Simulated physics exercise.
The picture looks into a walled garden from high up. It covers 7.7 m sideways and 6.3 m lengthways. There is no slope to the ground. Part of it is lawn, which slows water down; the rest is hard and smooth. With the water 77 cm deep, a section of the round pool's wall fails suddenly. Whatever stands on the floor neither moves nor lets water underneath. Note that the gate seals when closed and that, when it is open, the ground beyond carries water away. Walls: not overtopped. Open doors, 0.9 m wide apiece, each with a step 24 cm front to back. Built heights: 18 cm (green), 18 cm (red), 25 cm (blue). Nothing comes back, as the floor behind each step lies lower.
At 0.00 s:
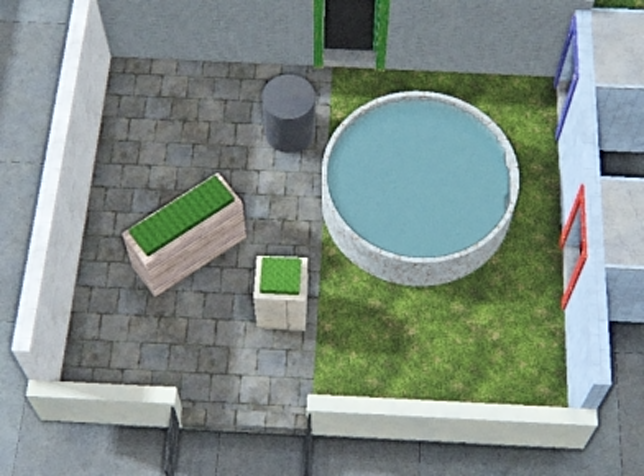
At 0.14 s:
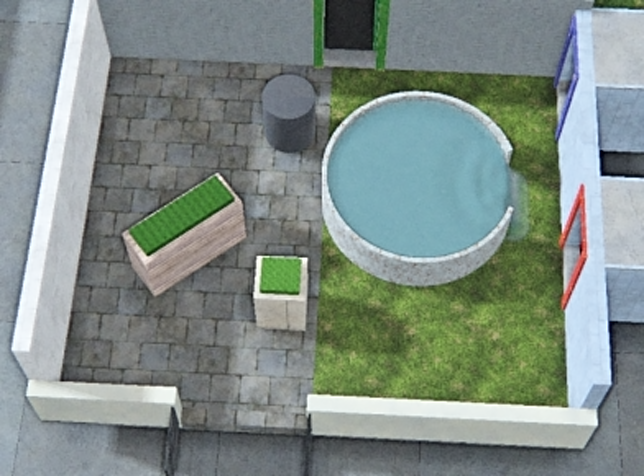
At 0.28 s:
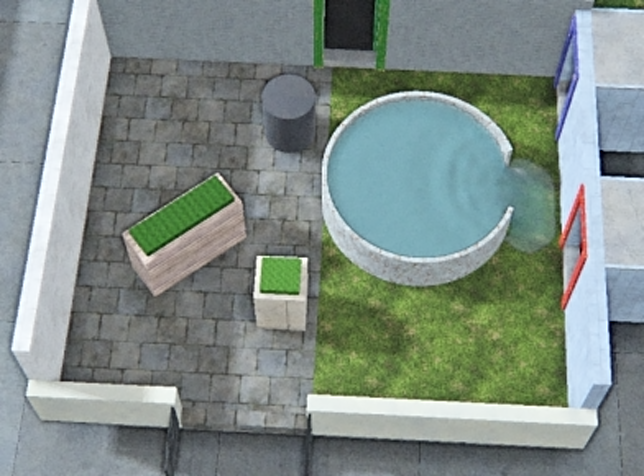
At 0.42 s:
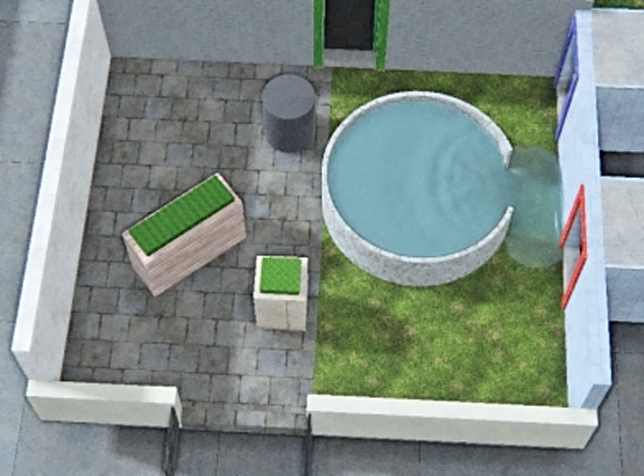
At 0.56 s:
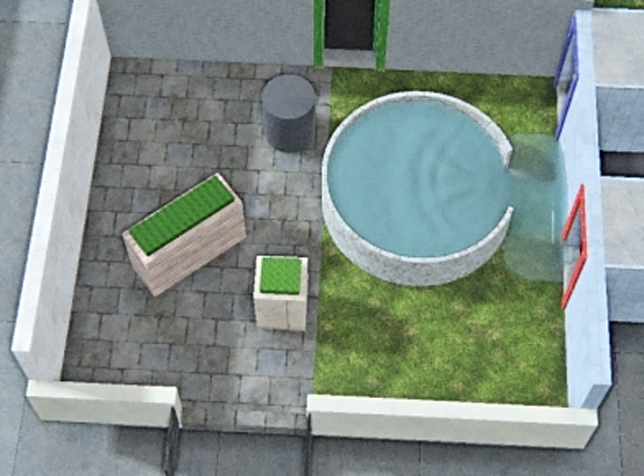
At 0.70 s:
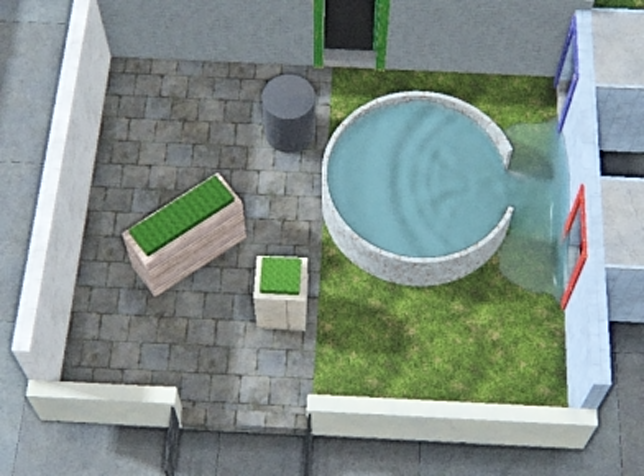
A round pool in a walled yard breaking open on its right side, water pouring out and spreading over grass beside the wall.
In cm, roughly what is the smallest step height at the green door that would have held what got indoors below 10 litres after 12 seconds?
11 cm.
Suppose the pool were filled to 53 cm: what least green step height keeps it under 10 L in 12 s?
Then around 8.0 centimetres.
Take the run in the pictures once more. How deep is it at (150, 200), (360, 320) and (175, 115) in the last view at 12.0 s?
Roughly 7, then 9, then 11 cm.
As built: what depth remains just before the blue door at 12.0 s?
About 14.0 cm.
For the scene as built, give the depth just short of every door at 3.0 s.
Door depths (cm): Green = 9, red = 22, blue = 23.
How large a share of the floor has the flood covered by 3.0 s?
Near 35 per cent is wet.
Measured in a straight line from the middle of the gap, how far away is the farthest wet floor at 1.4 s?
Reach: Approx. 3.0 m.
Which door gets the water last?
The green door comes last.
After 1.4 s water covers 15 % of the floor, deepest (62 cm) near (554, 214); it has not reached the green door.
After 3.0 s water covers 35 % of the floor, deepest (44 cm) near (554, 214); 9 cm at the green door, 0 litres in over its 18 cm step.
After 12.0 s water covers 95 % of the floor, deepest (16 cm) near (258, 301); 10 cm at the green door, 0 litres in over its 18 cm step.
At the green door as built, the water arrived by 2.6 s and peaked near 15 cm at 3.8 s.
Run again over the same 12 s with other heights there, 20 litres in over 10 cm, 1 litre over 13.5 cm. The limit of 10 litres is kept from about 11 cm up.
